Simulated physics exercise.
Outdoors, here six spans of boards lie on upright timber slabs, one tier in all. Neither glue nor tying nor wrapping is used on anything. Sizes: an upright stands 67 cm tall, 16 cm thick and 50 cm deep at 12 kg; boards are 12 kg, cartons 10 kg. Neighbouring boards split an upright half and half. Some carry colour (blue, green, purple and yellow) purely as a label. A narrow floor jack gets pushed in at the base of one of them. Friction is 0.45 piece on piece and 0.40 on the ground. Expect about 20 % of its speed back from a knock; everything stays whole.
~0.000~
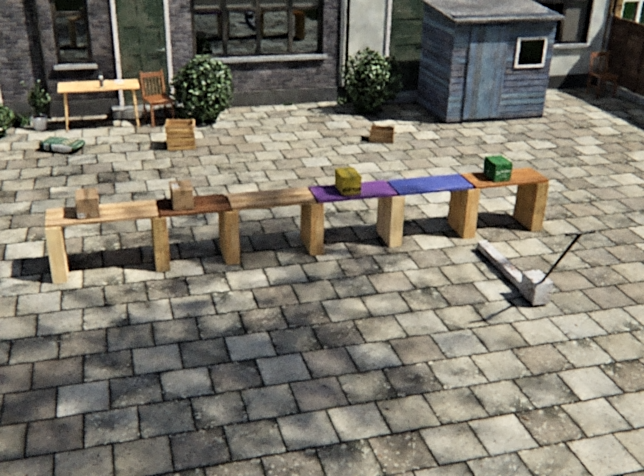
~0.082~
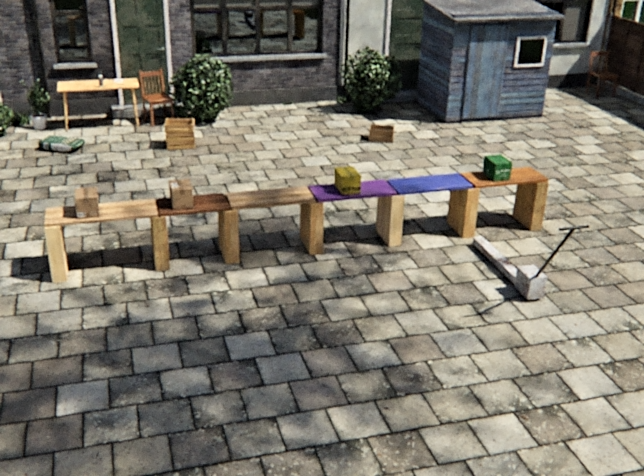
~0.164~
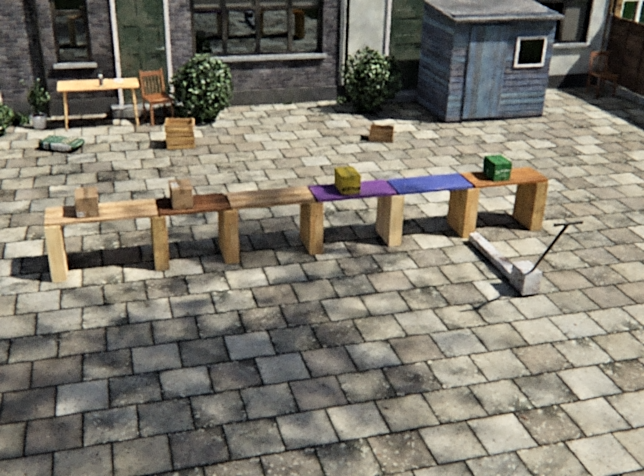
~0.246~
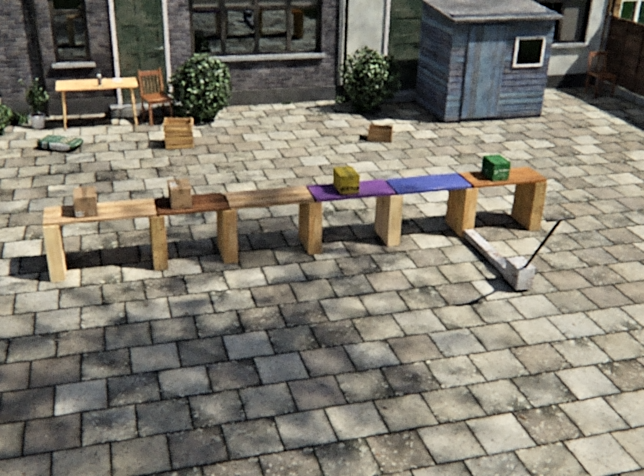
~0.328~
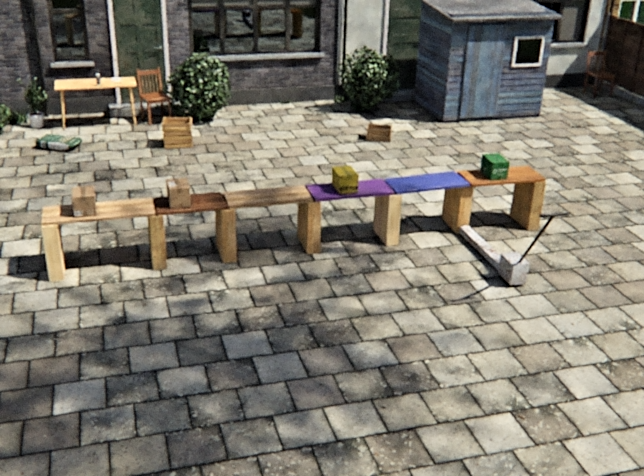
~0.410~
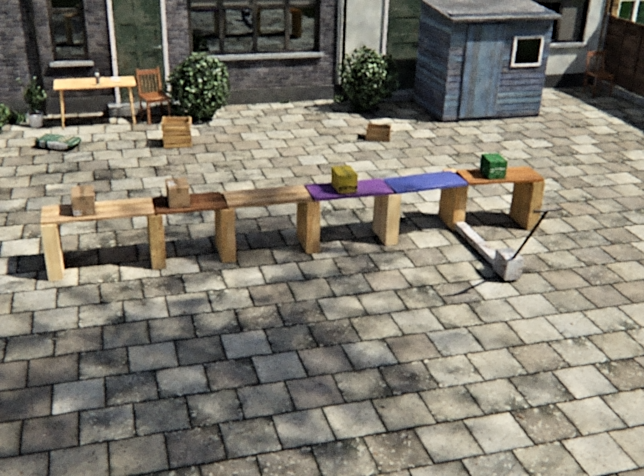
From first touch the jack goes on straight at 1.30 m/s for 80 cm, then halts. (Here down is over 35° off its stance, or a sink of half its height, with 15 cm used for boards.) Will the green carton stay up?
Gone.
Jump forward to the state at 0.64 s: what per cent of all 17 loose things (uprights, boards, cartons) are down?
0 per cent.
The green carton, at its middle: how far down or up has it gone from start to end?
It ends some 70 cm lower.
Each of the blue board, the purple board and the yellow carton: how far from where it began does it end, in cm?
Net displacement, roughly: Blue ~ 70 cm, purple ~ 0 cm, yellow ~ 0 cm.
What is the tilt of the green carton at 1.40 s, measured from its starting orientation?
I'd put it at roughly 90 degrees away from its starting angle.
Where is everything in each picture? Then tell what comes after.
In the first picture (places mark the middle of the side facing us), jack tip (481, 246) 32 cm short; green carton (504, 173); purple board (358, 198); yellow carton (352, 186); nothing disturbed.
In the second picture, jack tip (477, 242) 22 cm short; green carton (503, 172).
In the third picture, jack tip (473, 238) 11 cm short; green carton (503, 172).
In the fourth picture, jack tip (468, 235) 5 mm short; green carton (502, 172).
In the fifth picture, jack tip (463, 231) 10 cm in; green carton (500, 171); one has shifted.
In the sixth picture, jack tip (458, 227) 21 cm in; green carton (498, 170) shifted 38 mm; blue board (425, 181) shifted 32 mm; yellow carton (348, 184); 4 disturbed, none down.
After 0.64 s, none of the 17 pieces down, 4 disturbed; green carton shifted 17 cm; blue board shifted 14 cm.
After 0.96 s, 2 of the 17 pieces down; green carton leaning 47°, 40 cm lower; blue board leaning 12°.
After 1.40 s, 4 of the 17 pieces down; green carton on its side; blue board on its side.
At rest (2.1 s), 4 of the 17 pieces down; green carton on its side; blue board upside down; purple board unmoved. As the last picture would show them, middles, green carton near (452, 199), blue board near (422, 216).
